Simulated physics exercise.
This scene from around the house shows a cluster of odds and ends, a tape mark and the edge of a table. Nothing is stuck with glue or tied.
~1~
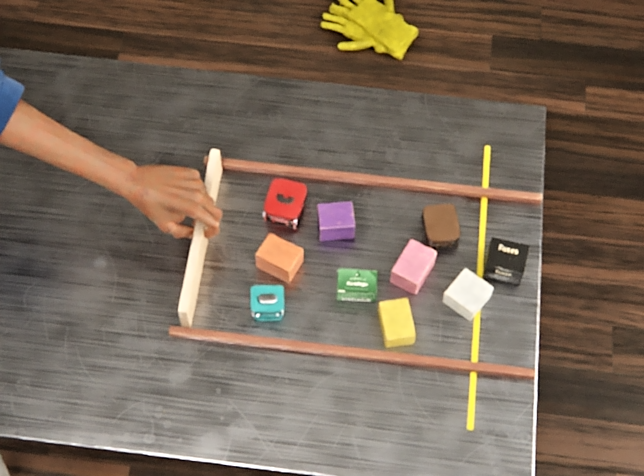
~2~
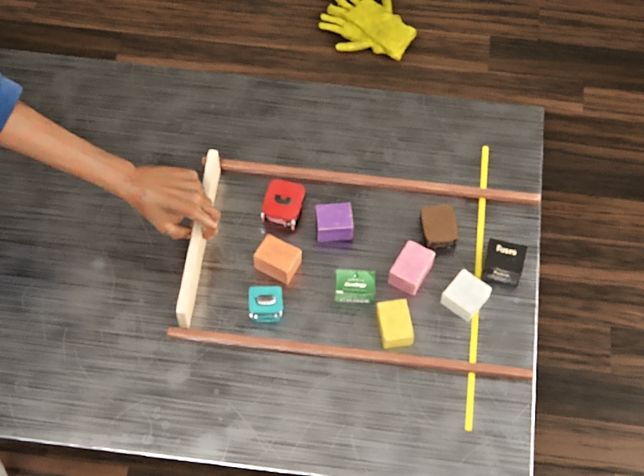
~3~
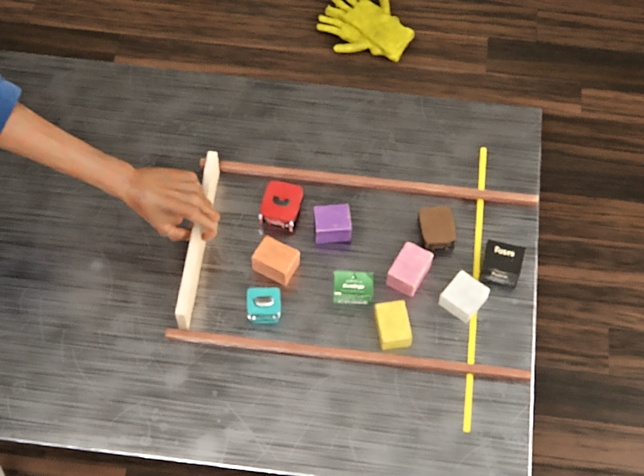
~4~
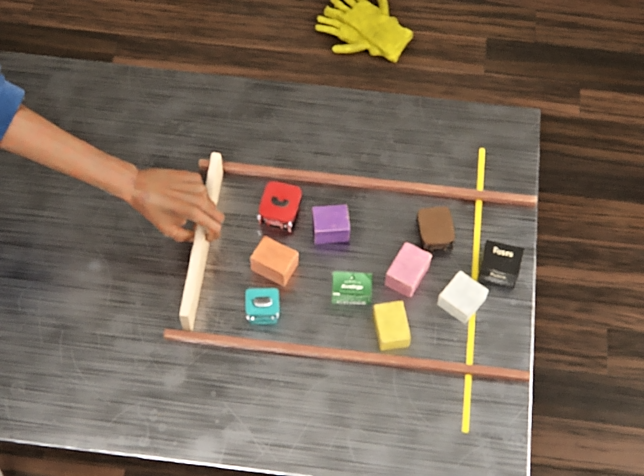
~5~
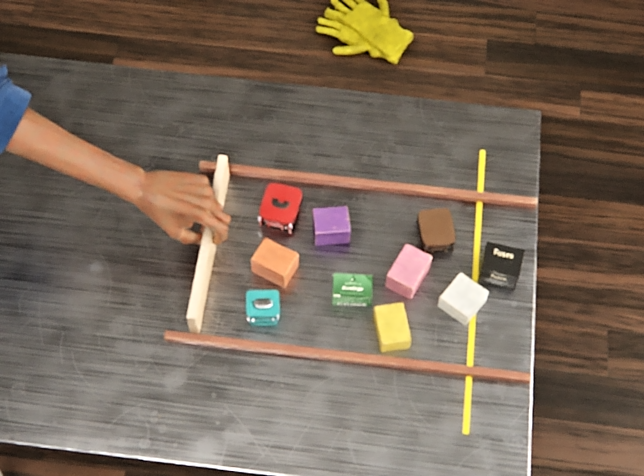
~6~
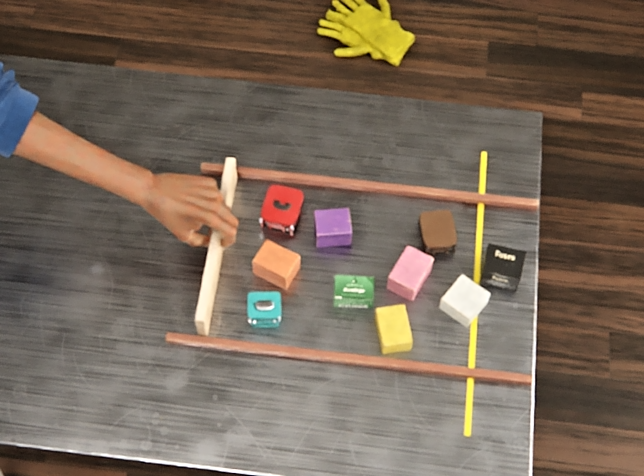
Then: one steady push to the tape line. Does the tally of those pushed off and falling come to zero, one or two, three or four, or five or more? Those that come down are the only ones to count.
Most likely three, perhaps four, will tumble off the end.
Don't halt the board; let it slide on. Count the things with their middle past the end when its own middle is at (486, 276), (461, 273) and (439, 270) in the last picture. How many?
Place by place, 5, 2 and 1.
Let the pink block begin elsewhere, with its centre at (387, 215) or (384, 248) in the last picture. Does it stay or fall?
In that order, it remains up; comes down.
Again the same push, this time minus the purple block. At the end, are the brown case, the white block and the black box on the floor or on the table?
Brown case - safe; white block - gone; black box - gone.
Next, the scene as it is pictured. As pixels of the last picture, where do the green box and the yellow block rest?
Final centres, first then second: (513, 311), (520, 353).
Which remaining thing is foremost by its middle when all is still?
The purple block is foremost.
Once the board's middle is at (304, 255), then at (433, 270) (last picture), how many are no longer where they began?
At the first point the count is 5, at the second it's 10.
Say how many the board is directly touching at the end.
3 are in contact with it.
A little later, none off yet; black box at rest near (502, 267); white block at rest near (465, 301); brown case at rest near (437, 233).
Next, none off yet; black box shifted a little near (516, 272); white block moving near (475, 303); brown case shifted about its own width near (488, 237).
When it is over, the number that fall off is three or four; down, pink block, brown case, white block and black box.
